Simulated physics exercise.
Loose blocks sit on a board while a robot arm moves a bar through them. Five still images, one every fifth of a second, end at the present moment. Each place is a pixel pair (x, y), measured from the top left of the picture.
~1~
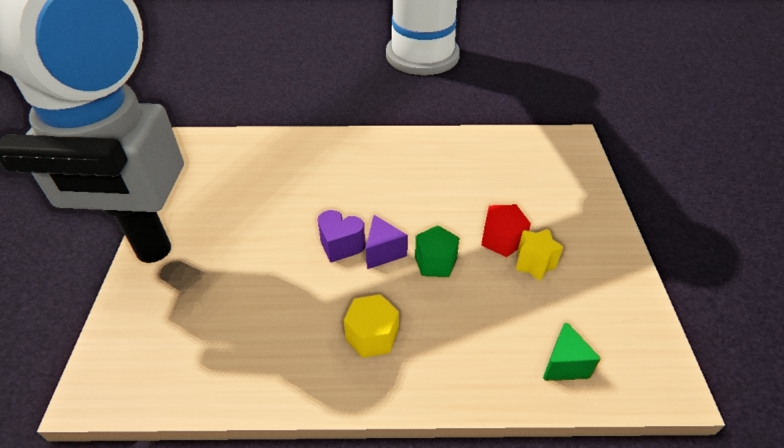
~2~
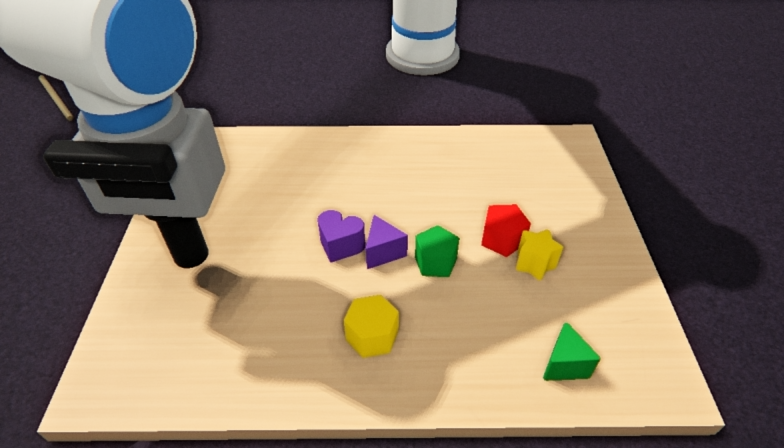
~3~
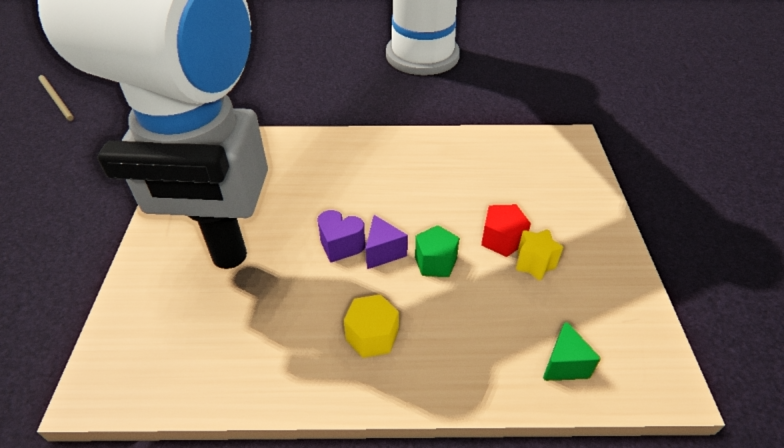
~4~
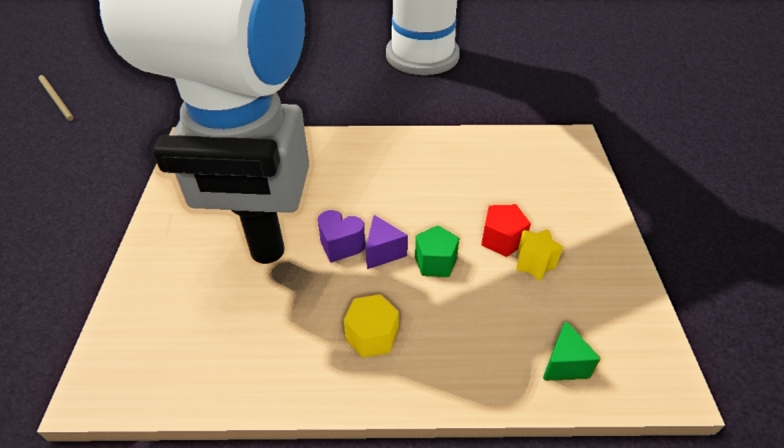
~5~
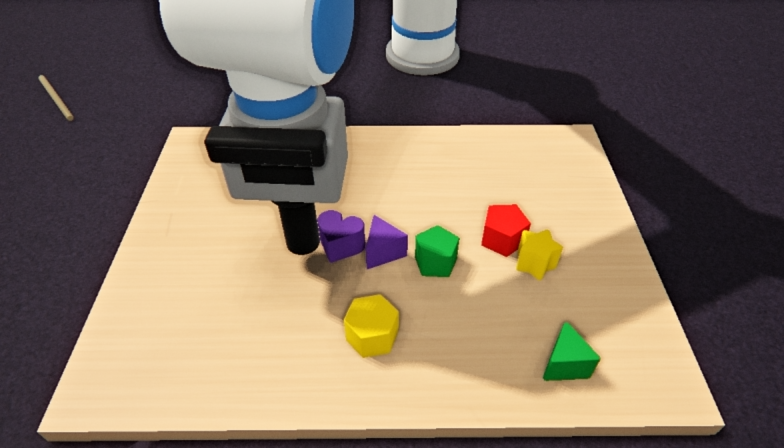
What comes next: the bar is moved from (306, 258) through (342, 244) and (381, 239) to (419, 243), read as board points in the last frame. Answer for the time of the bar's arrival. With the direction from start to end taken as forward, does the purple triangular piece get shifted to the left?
No
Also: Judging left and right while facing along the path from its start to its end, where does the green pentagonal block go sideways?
My prediction: Rightwards.
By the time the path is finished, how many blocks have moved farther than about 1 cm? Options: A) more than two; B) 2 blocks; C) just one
A (more than two)
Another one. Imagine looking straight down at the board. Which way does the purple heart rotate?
Its rotation is counterclockwise.
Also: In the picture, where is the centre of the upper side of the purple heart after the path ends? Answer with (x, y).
Final place: (422, 198).
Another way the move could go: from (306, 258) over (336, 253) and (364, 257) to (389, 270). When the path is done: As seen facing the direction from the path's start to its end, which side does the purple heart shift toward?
It is pushed towards the left-hand side.
On the path given first. One third of the way, bar (342, 229); purple heart (372, 211); purple triangular piece (393, 230), turned 40° clockwise.
Two thirds of the way, bar (381, 224); purple heart (405, 201), turned 25° anticlockwise; purple triangular piece (402, 234), turned 45° clockwise.
At the end, bar (420, 228); purple heart (422, 198), turned 55° anticlockwise; purple triangular piece (418, 245), turned 80° clockwise; green pentagonal block (455, 249), turned 25° anticlockwise; red pentagonal block not moved.
